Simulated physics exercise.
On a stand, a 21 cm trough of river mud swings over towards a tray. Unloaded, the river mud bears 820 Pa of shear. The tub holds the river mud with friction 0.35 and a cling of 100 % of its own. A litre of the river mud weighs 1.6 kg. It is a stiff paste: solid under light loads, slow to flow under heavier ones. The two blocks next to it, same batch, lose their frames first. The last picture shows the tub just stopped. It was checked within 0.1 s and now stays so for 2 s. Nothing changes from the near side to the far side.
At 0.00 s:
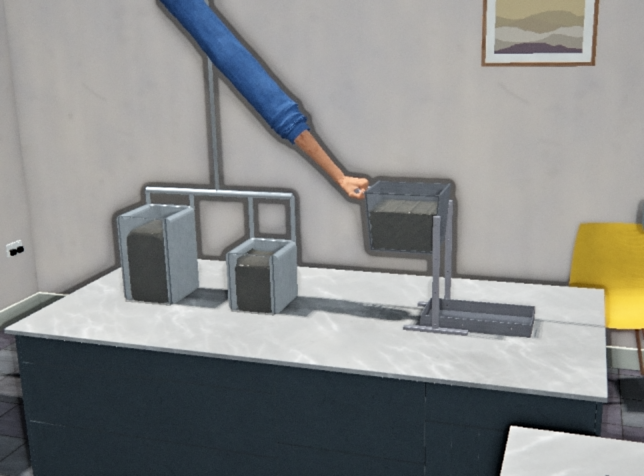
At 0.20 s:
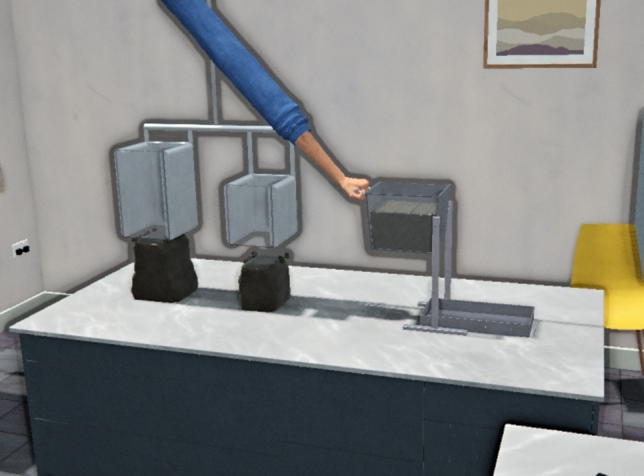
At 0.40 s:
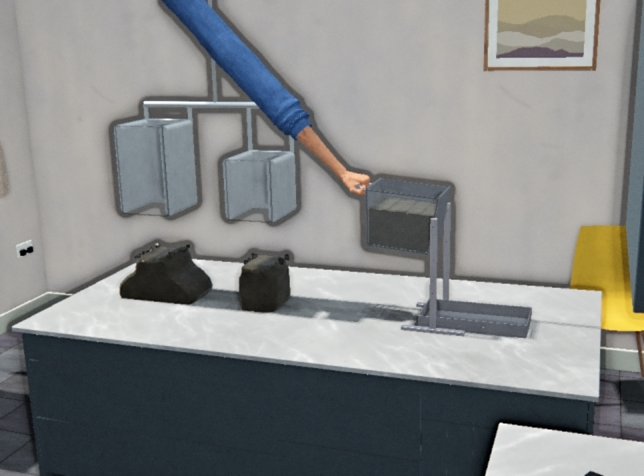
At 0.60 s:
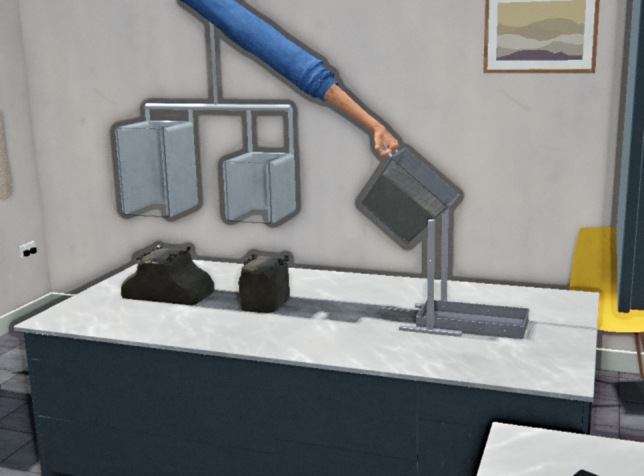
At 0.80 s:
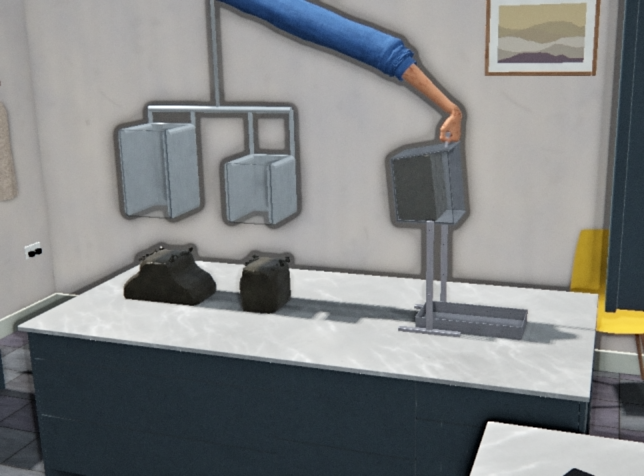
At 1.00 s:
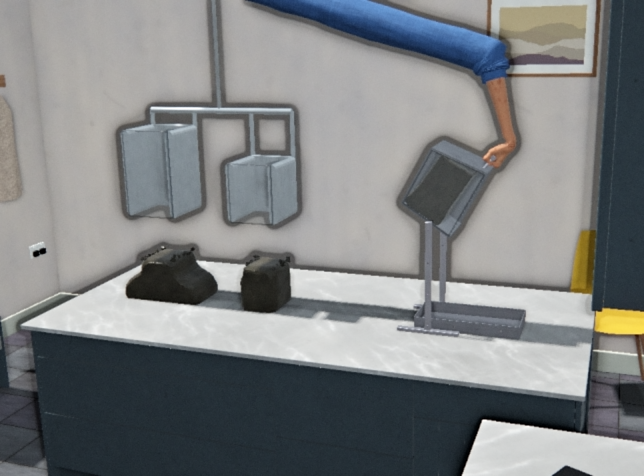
In this clip, two open casings rise off two dark mud blocks on a counter, and the taller left block slumps and widens; then a blue-sleeved arm tilts a mud-filled tub rightward past its side above a tray.
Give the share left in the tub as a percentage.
It comes to some 0 %.
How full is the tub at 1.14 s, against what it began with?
Some 65 per cent.
After 1.14 s, the tub is at 118 degrees and holds 65 %.
After 1.31 s, the tub is at 118 degrees and holds 0 %.
After 1.48 s, the tub is at 118 degrees and holds 0 %.
After 1.65 s, the tub is at 118 degrees and holds 0 %.
After 3.00 s, at the end, the tub is at 118 degrees and holds 0 %.
